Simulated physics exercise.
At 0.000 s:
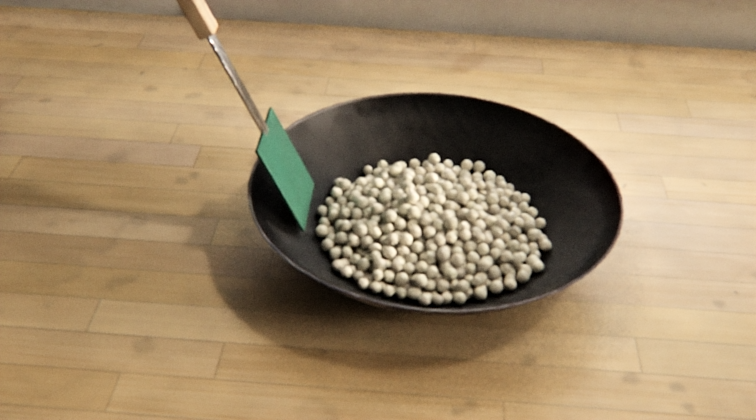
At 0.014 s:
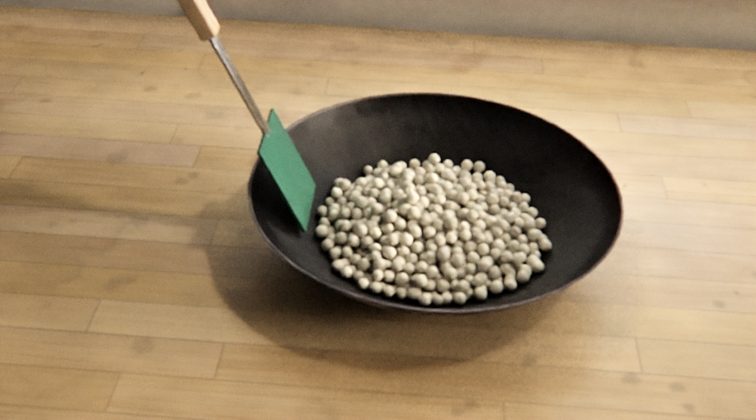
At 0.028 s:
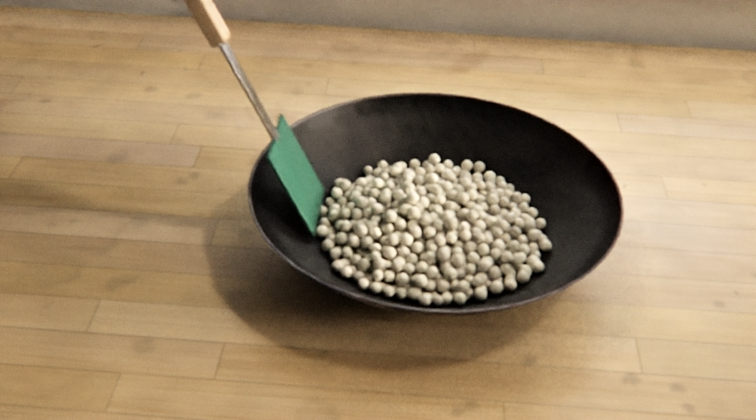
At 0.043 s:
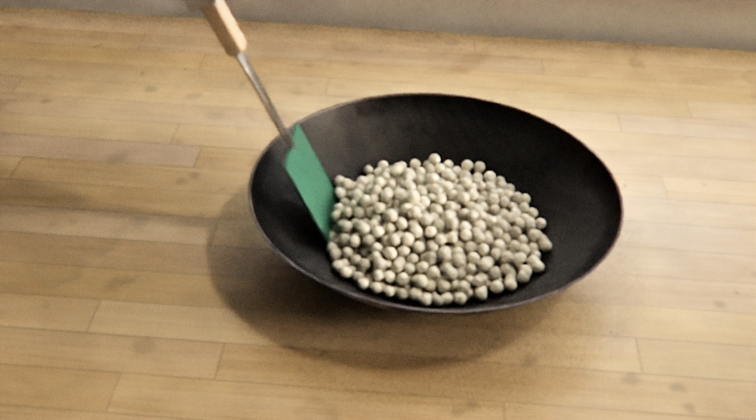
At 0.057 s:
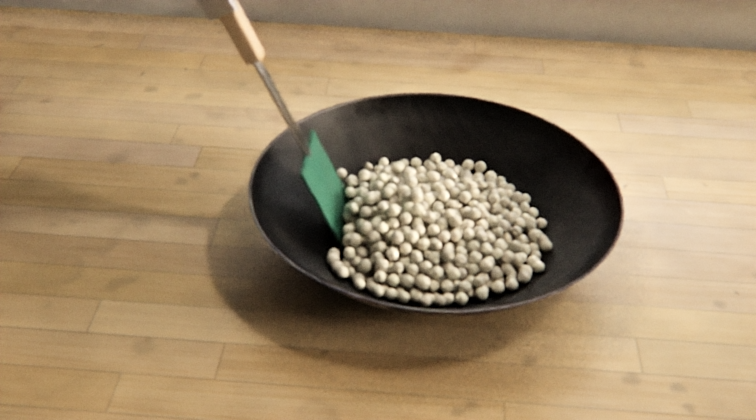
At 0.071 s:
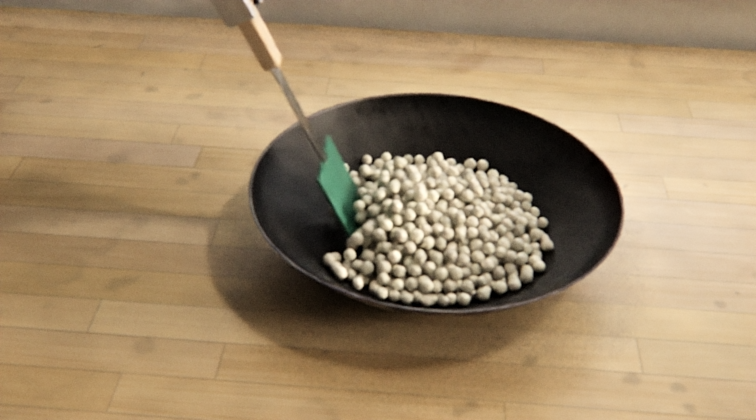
A green turner with a wooden handle, its upper end gripped by a partly visible robot, starts against the left inner wall of a black wok and slides rightward into a heap of pale, roundish beads, pushing the nearest ones together. The wok rests still on a light wood-plank surface. The view looks down at an angle from a fixed camera, with a pale strip behind.
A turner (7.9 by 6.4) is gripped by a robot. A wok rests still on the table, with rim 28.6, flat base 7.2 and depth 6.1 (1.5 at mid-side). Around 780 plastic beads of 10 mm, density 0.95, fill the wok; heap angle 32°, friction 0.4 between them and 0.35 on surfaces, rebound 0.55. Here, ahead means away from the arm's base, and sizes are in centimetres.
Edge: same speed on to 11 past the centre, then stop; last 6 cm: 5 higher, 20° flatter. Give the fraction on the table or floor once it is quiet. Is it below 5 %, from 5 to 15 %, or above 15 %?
Above 15 %.
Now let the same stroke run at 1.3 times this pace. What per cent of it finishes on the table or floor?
That comes to some 30 per cent, roughly.
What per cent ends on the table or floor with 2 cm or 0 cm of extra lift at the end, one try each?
It works out to some 30 per cent for the first setting and some 25 per cent for the second.
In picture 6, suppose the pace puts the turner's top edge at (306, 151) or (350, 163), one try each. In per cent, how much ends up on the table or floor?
Estimates: Near 20 %, near 35 %.
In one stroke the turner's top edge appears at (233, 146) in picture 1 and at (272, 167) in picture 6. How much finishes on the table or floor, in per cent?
Around 15 per cent finishes on the table or floor.
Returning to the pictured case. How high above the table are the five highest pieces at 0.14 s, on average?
About 6 cm.
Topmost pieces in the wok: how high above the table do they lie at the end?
About 5.5 centimetres.
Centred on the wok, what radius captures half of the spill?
About 38 centimetres.
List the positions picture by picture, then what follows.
In the first picture, the turner top edge at (263, 129), sloping 65°; upper third of the load around (430, 217), from x 320 to 545, top at y 160; 781 in the wok.
In the second picture, the turner top edge at (265, 130), sloping 65°; upper third of the load around (430, 218), from x 320 to 545, top at y 160.
In the third picture, the turner top edge at (274, 135), sloping 65°; upper third of the load around (430, 218), from x 320 to 545, top at y 160.
In the fourth picture, the turner top edge at (290, 144), sloping 65°; upper third of the load around (427, 217), from x 330 to 545, top at y 160.
In the fifth picture, the turner top edge at (307, 151), sloping 65°; upper third of the load around (426, 215), from x 330 to 545, top at y 160.
In the sixth picture, the turner top edge at (323, 157), sloping 65°; upper third of the load around (429, 214), from x 330 to 545, top at y 155; 781 in the wok.
After 0.14 s, sloping 65°, highest piece 6 above the table; 781 in the wok.
After 0.21 s, sloping 60°, highest piece 7 above the table; 781 in the wok.
After 0.44 s, sloping 45°, highest piece 13 above the table; 589 in the wok, 117 on the table or floor, 75 on the blade or in flight.
After 1.49 s, sloping 45°, highest piece 5 above the table; 589 in the wok, 192 on the table or floor.
In the end, 589 in the wok, 192 on the table or floor. That is 25 % on the table or floor.
